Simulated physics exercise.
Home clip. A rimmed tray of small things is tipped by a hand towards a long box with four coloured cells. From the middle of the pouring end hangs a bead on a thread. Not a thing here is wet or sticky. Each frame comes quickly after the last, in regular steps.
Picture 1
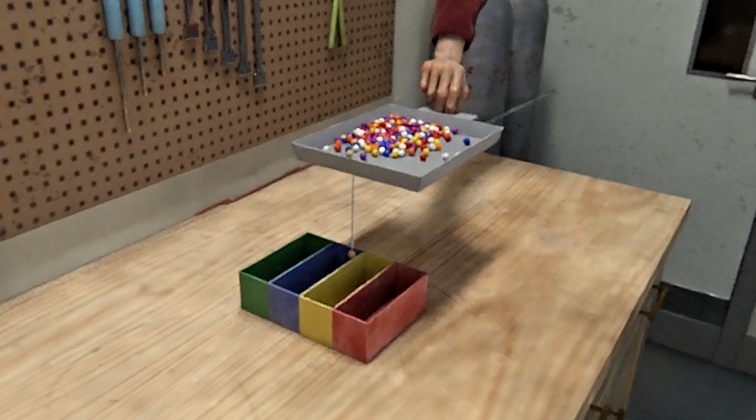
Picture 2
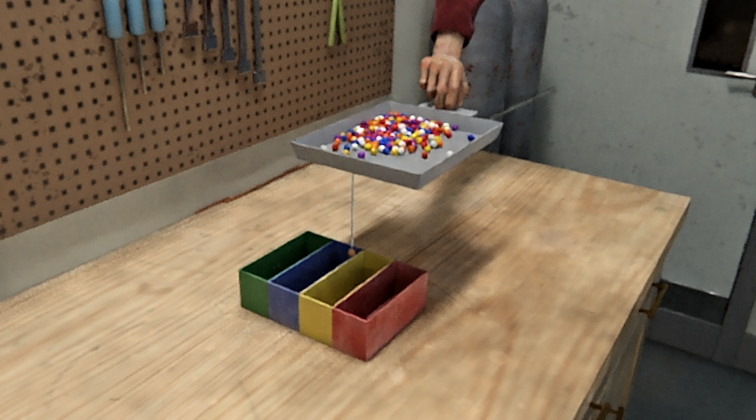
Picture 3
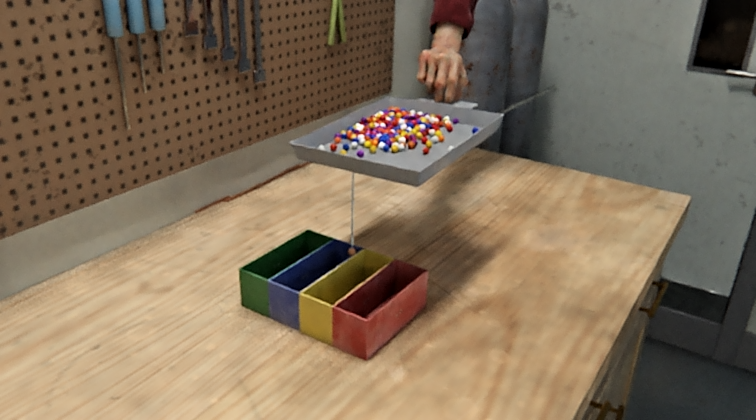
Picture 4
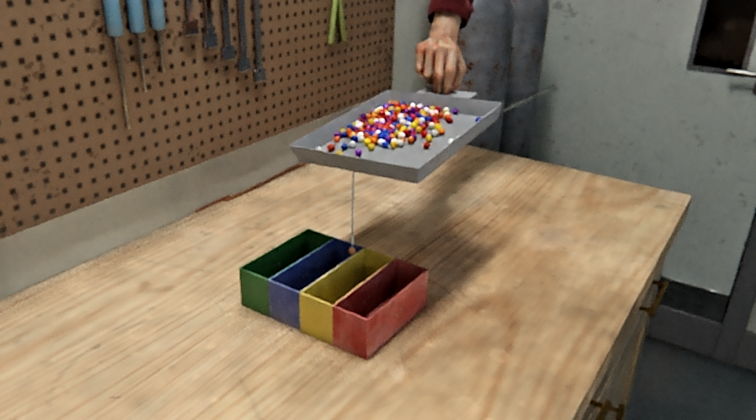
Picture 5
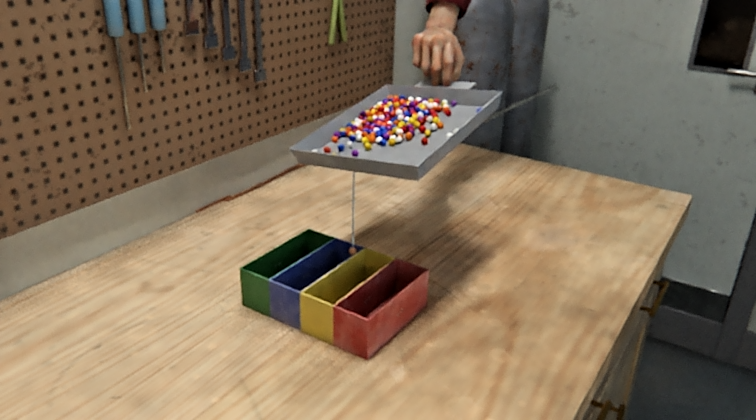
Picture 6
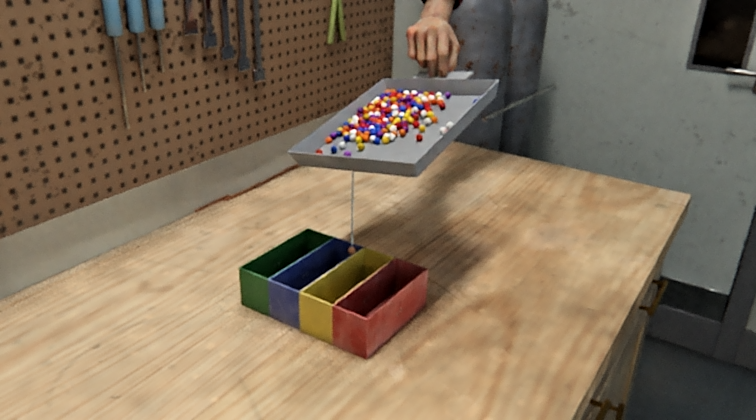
Tray of colourful round beads tilting gradually as a hand raises its far end above four coloured cells on a workbench.
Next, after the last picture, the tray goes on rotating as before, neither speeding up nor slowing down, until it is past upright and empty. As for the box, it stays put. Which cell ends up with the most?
The green cell.
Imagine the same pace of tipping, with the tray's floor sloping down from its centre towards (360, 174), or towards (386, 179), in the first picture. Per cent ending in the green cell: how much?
Shares: About 10 in a hundred, then about 0 in a hundred.
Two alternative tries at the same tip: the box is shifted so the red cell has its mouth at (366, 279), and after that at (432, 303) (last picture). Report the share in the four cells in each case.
About 90 in a hundred, then about 0 in a hundred.
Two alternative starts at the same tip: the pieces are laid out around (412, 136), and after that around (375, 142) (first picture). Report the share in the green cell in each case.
Roughly 70 and 70 percent, in that order.
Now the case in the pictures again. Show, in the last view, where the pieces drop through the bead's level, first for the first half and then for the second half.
First close to (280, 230), next close to (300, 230).
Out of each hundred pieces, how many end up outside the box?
Roughly 30 percent.
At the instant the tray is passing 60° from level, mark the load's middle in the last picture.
Its middle sits at about pixel (322, 151).
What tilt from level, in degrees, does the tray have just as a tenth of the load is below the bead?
That would be about 70 degrees from level.
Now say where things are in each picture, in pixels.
The first frame shows corners of the pouring end at (298, 143) and (419, 174), level; middle of the load at (399, 136), round plastic beads; bead on its thread at (352, 255); green cell at (254, 292); blue cell at (284, 305); yellow cell at (316, 318); red cell at (350, 333).
The second frame shows corners of the pouring end at (297, 141) and (418, 171), level; middle of the load at (399, 133), a stray few on the move.
The third frame shows corners of the pouring end at (297, 142) and (418, 169), tipped barely, lowest at the left corner; middle of the load at (399, 129), a small part on the move.
The fourth frame shows corners of the pouring end at (296, 144) and (416, 165), tipped a little, lowest at the left corner; middle of the load at (394, 119), a small part on the move.
The fifth frame shows corners of the pouring end at (296, 147) and (415, 163), tipped a little, lowest at the left corner; middle of the load at (392, 115), a small part on the move.
The sixth frame shows corners of the pouring end at (295, 149) and (413, 160), tipped clearly, lowest at the left corner; middle of the load at (388, 111), about two thirds on the move; green cell at (255, 288); blue cell at (284, 301); yellow cell at (316, 314); red cell at (350, 328).
Soon after the last picture, tray tipped steeply; nearly all on the tray; a stray few in the green cell; a small part falling or outside the box.
A little later, tray tipped right over; a stray few on the tray; about two thirds in the green cell; a stray few in the blue cell; a stray few in the yellow cell; about a third falling or outside the box.
Later still, tray tipped past a quarter turn; about two thirds in the green cell; a stray few in the blue cell; a stray few in the yellow cell; about a third falling or outside the box.
By the end, tray tipped past a quarter turn; about two thirds in the green cell; a stray few in the blue cell; a stray few in the yellow cell; none in the red cell; about a third outside the box.
